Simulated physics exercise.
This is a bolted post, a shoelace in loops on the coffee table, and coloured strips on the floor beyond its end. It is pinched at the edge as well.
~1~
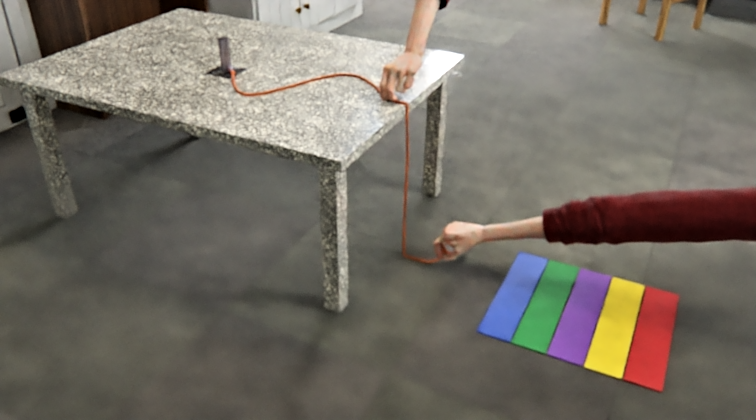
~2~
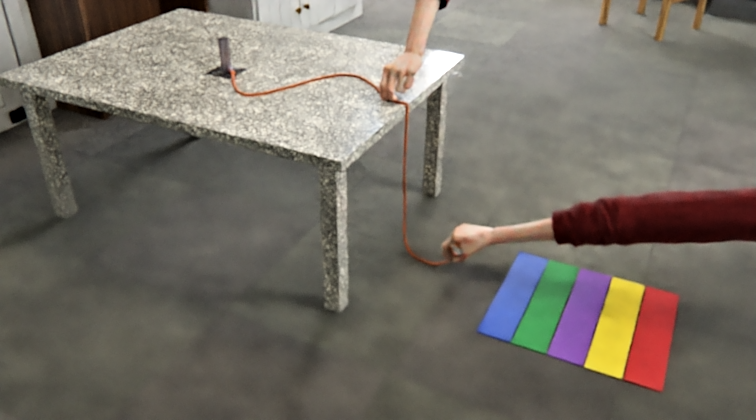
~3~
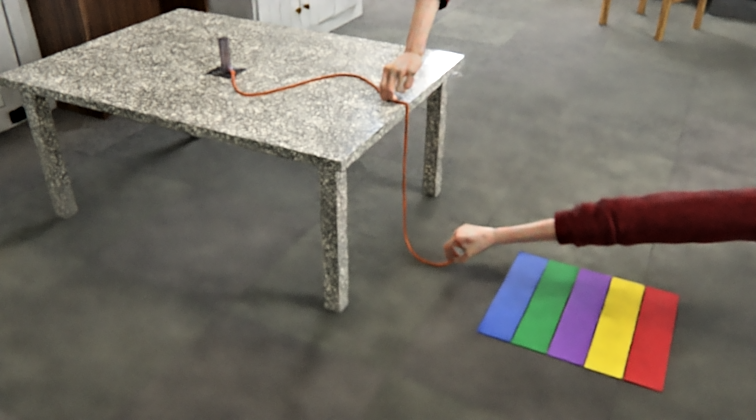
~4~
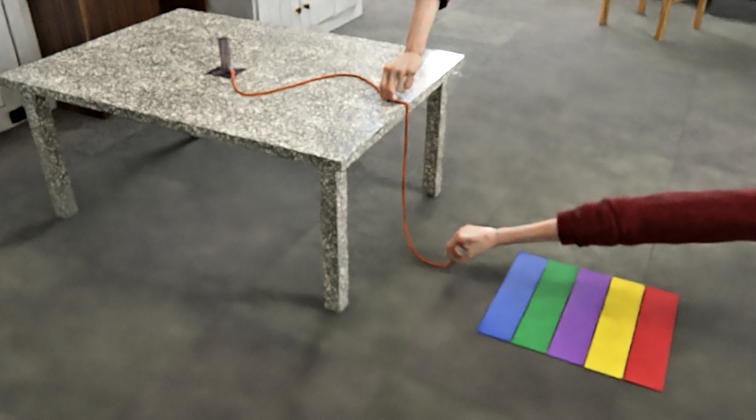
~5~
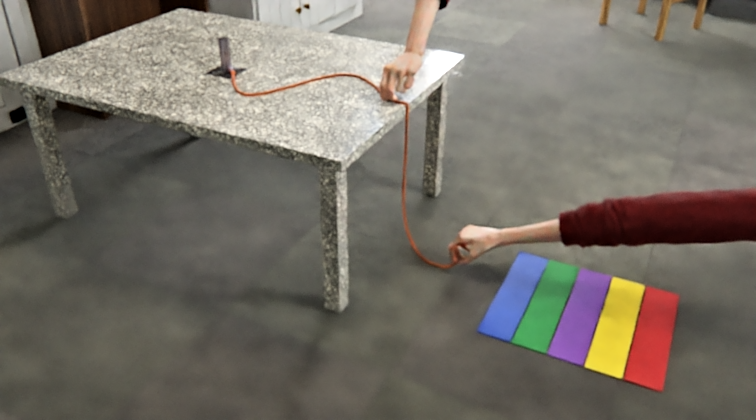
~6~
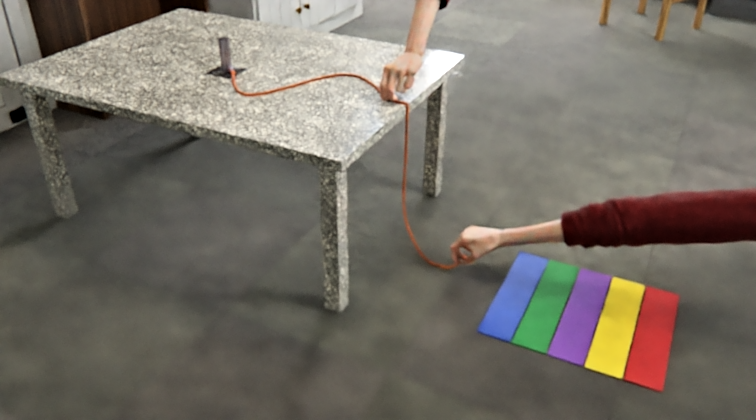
A hand in a dark red sleeve drew the hanging end of an orange cord slightly to the right, near coloured strips on the floor, while another hand pinched it at the table's edge.
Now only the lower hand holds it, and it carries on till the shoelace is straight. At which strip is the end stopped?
The end stops over the red strip.
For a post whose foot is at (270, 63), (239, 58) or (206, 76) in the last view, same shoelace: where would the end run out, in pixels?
In that order: (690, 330), (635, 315) and (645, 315).
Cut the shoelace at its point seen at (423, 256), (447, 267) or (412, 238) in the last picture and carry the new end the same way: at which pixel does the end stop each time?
Near (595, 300), (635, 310) and (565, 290).
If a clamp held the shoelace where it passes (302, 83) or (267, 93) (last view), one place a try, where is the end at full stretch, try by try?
About (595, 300) and (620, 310).
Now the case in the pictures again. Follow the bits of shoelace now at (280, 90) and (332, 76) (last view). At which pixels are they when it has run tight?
Near (319, 88) and (376, 99).
Soon after, end near (589, 299); over purple.
Then, end near (632, 311); over yellow.
At full stretch, end near (659, 319); over red. It gets as far as the red strip.
